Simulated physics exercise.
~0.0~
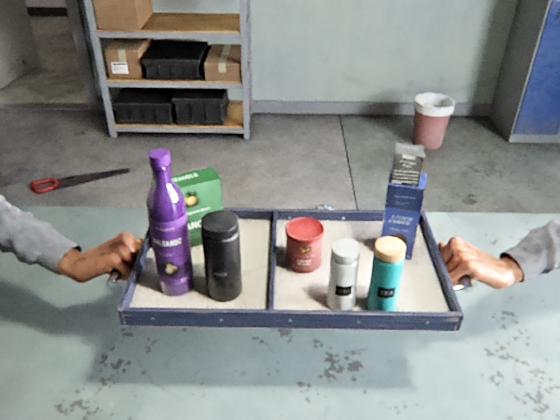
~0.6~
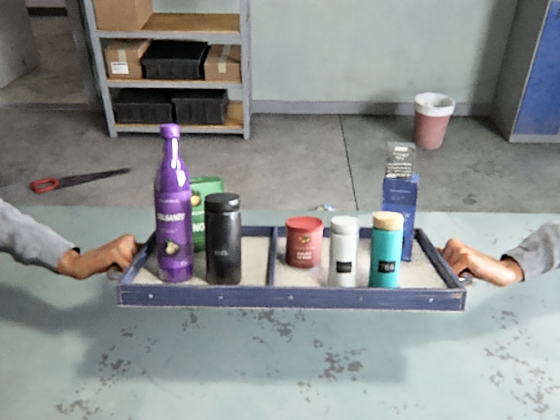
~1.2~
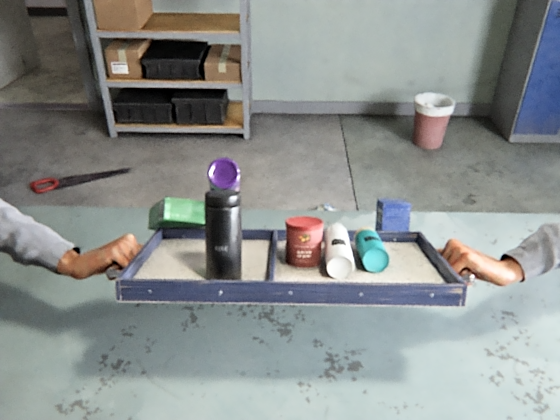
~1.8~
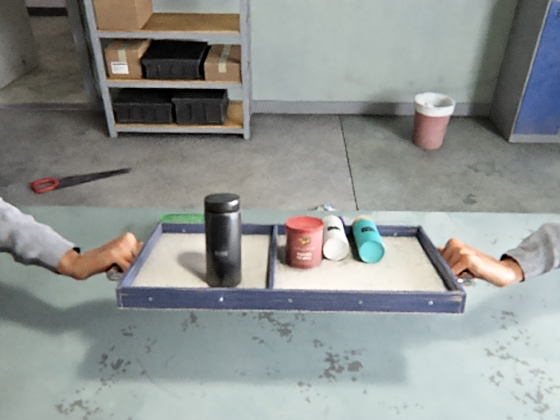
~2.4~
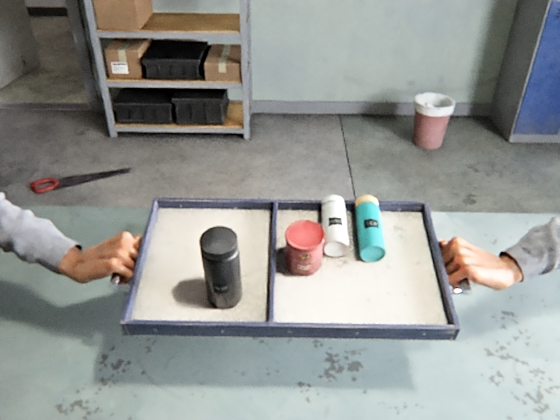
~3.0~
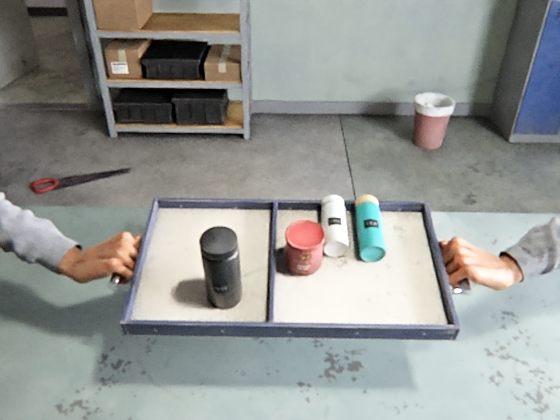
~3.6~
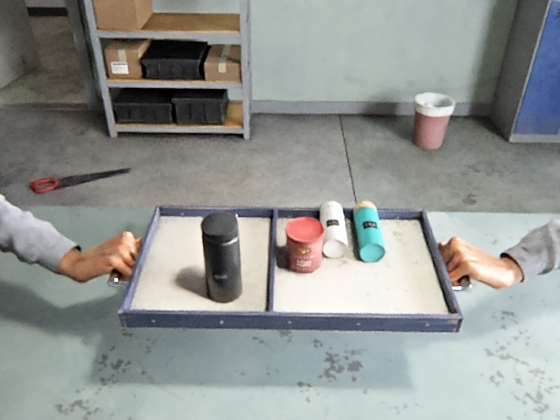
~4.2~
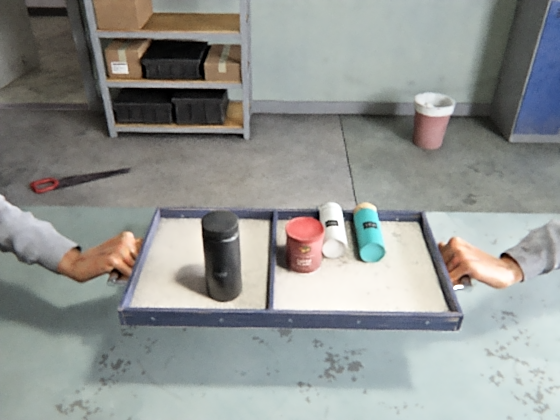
To begin with, two hands hold a blue-rimmed tray over a table, with bottles, tins and packets standing in its two halves. The far edge dips, and the tall purple bottle, the green packet, the blue carton and the grey packet on it go over the far rim. The white and turquoise shakers topple onto their sides, while the black jar and red tin stay upright. The hands then swing the tray back until its near edge is lower, and bring it level again. It ends with the jar and tin standing and the two shakers lying near the far rim.
